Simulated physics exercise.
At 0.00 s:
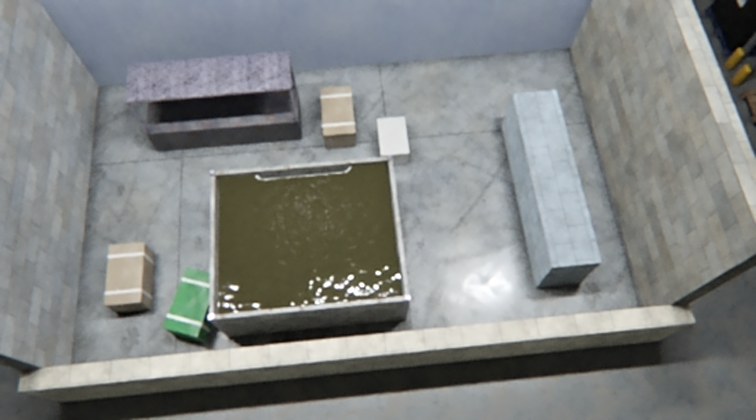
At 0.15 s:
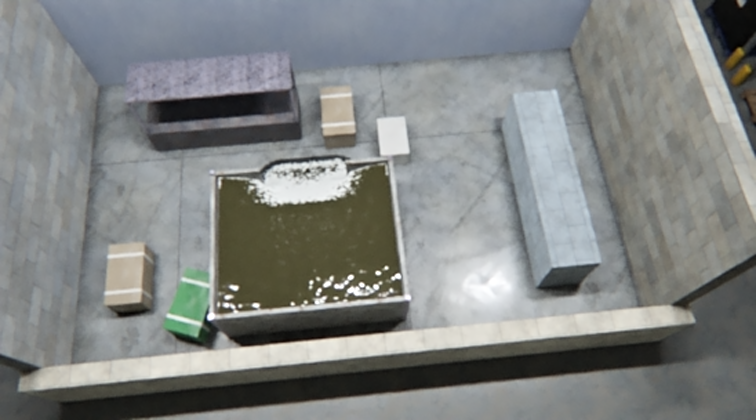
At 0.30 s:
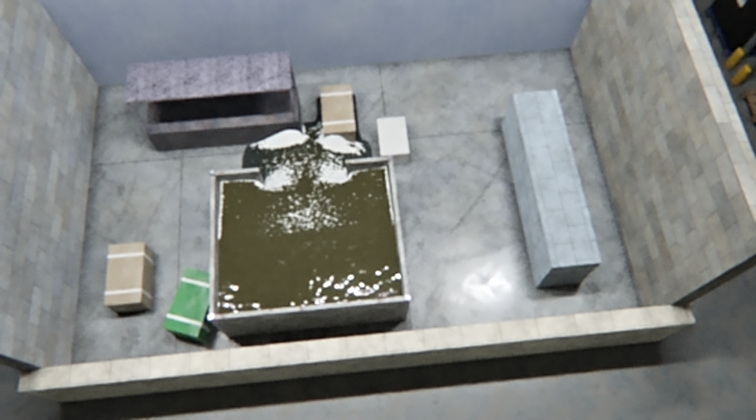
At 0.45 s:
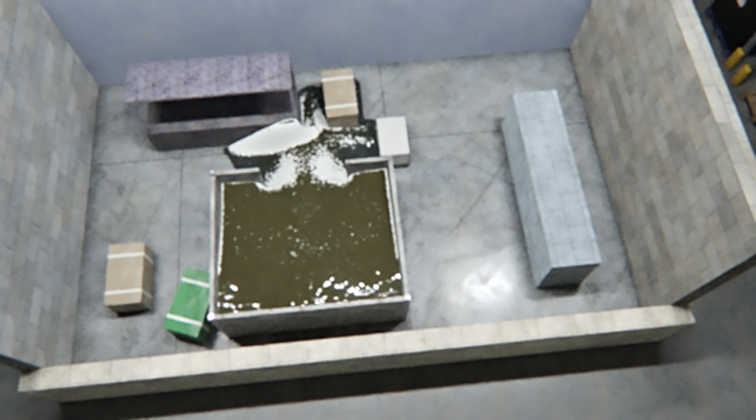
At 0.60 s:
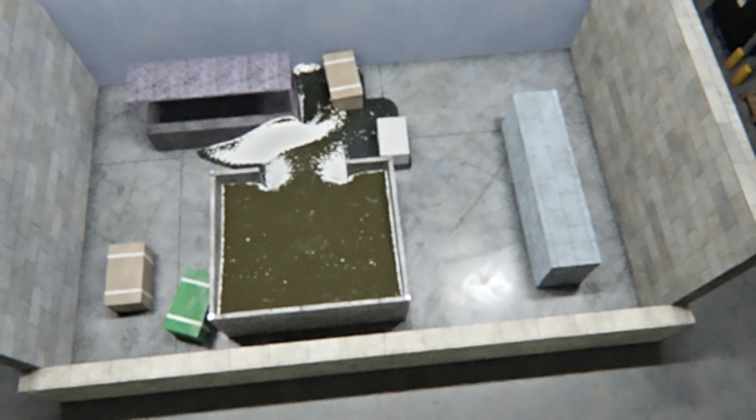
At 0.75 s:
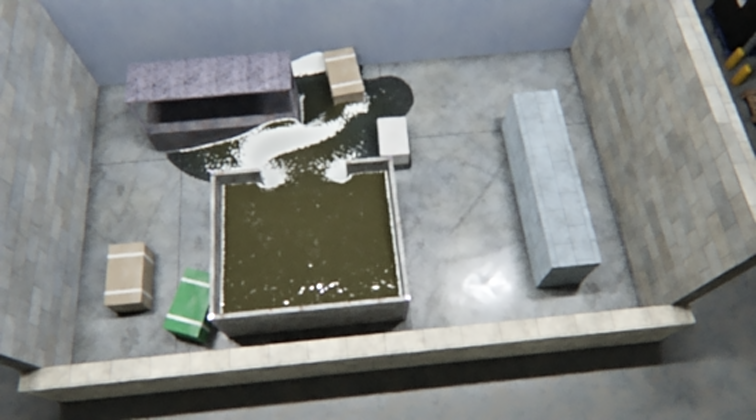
Loading hall from above, dark water bursting through the tank's far wall, spreading across the floor and nudging a tan box backward.
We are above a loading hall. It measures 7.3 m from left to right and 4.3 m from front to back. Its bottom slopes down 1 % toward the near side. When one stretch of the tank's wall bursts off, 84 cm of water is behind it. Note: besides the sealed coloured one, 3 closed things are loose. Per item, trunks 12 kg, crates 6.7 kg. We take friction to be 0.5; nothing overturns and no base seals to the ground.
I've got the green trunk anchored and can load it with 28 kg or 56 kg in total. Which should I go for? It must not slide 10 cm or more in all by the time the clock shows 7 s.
Neither will be enough.
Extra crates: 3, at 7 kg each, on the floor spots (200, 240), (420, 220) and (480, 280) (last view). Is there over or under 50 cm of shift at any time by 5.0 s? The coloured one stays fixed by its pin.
Taking them in order, the first is below the mark, the second below the mark and the third below the mark.
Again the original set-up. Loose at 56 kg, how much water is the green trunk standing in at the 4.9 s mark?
Close to 12 cm deep.
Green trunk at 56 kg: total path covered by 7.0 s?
Roughly 60 centimetres altogether.
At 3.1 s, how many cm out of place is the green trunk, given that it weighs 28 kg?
Roughly 0 cm.
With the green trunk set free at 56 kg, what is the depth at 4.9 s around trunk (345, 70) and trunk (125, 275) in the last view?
Depths: Near 10 cm, then near 17 cm.
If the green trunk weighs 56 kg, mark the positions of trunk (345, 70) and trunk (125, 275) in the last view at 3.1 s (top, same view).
Somewhere about (565, 87) and (138, 318).
After 1.4 s the green trunk would be 0 cm from its start with 28 kg and 0 cm from its start with 56 kg; 0 cm of water round it then.
After 3.1 s the green trunk would be 1 cm from its start with 28 kg and 0 cm from its start with 56 kg; 4 cm of water round it then.
After 4.9 s the green trunk would be 19 cm from its start with 28 kg and 3 cm from its start with 56 kg; 12 cm of water round it then.
After 7.0 s the green trunk would be 159 cm from its start with 28 kg and 58 cm from its start with 56 kg; 12 cm of water round it then.
